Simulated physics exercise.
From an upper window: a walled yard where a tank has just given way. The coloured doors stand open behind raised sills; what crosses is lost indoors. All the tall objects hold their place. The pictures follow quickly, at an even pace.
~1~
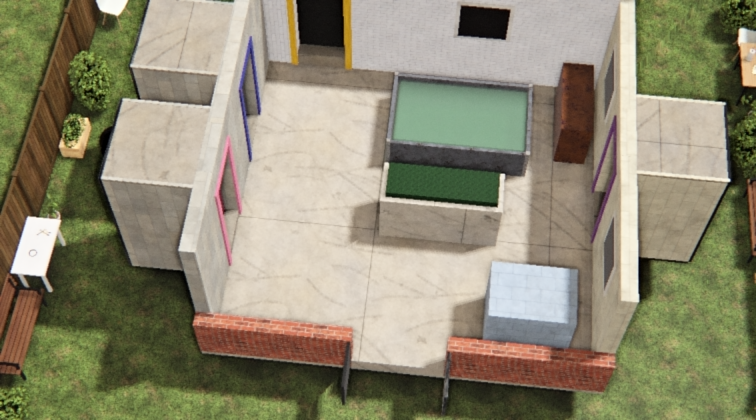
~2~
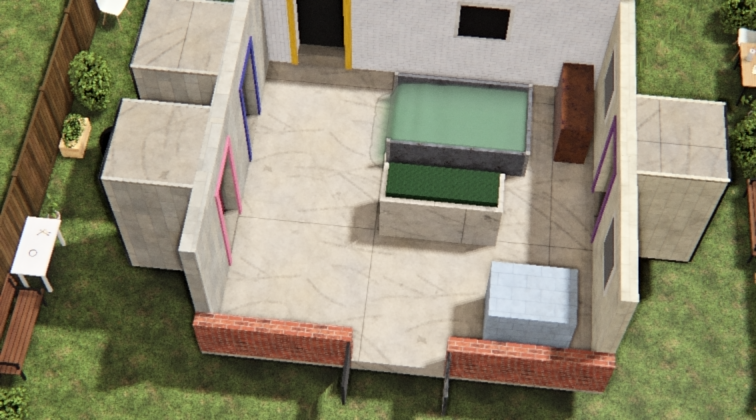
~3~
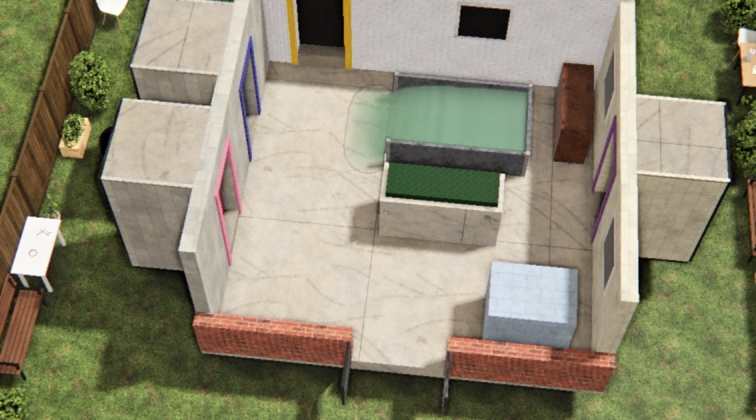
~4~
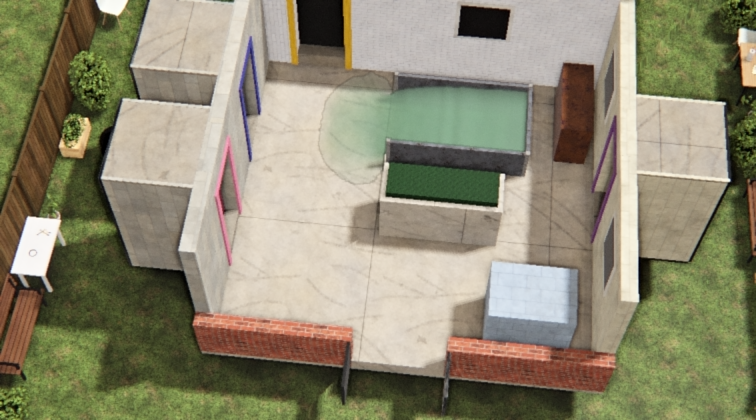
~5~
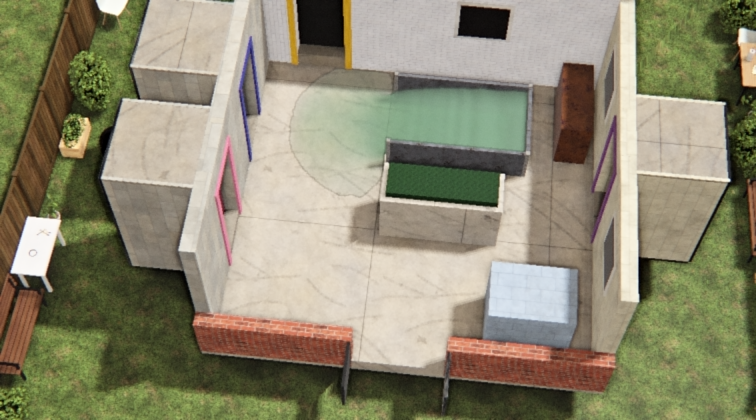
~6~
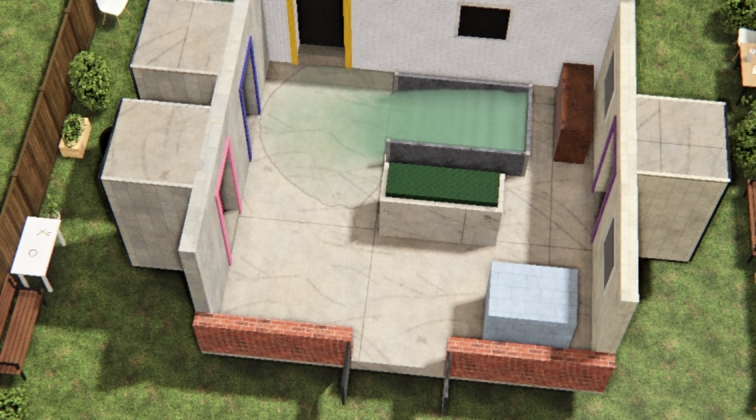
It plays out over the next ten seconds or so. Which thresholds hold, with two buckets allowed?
The blue door floods; the pink door holds within the limit; the yellow door holds within the limit; the purple door holds within the limit.
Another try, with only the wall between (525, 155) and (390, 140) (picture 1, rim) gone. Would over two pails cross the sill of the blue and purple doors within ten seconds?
One by one: Blue lets more in, purple floods.
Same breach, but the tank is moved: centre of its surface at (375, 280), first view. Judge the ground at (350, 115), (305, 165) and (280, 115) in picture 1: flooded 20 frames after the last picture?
One after the other: Awash, under water, wet.
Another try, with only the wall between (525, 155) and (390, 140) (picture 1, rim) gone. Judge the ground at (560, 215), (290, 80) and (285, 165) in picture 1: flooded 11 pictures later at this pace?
In turn: Awash, dry, awash.
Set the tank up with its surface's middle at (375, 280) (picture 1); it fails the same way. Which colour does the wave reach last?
I say the purple one.
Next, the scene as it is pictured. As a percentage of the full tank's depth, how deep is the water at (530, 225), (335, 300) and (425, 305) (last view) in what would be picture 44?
About 0, 16 and 8 per cent.
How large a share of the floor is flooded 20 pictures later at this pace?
I make it 40 per cent.
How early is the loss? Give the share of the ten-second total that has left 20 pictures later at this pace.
About 60 per cent.
A moment on, water covers 30 % of the floor; the blue door over two buckets in, the pink door not reached, the yellow door wet at the sill, nothing in, the purple door not reached.
Next, water covers 30 % of the floor; the blue door far over two buckets in, the pink door wet at the sill, nothing in, the yellow door wet at the sill, nothing in, the purple door not reached.
Then, water covers 40 % of the floor; the blue door far over two buckets in, the pink door wet at the sill, nothing in, the yellow door wet at the sill, nothing in, the purple door not reached.
Later, water covers 70 % of the floor; the blue door far over two buckets in, the pink door wet at the sill, nothing in, the yellow door wet at the sill, nothing in, the purple door not reached.
In the end, water covers 90 % of the floor; the blue door far over two buckets in, the pink door wet at the sill, nothing in, the yellow door wet at the sill, nothing in, the purple door wet at the sill, nothing in.
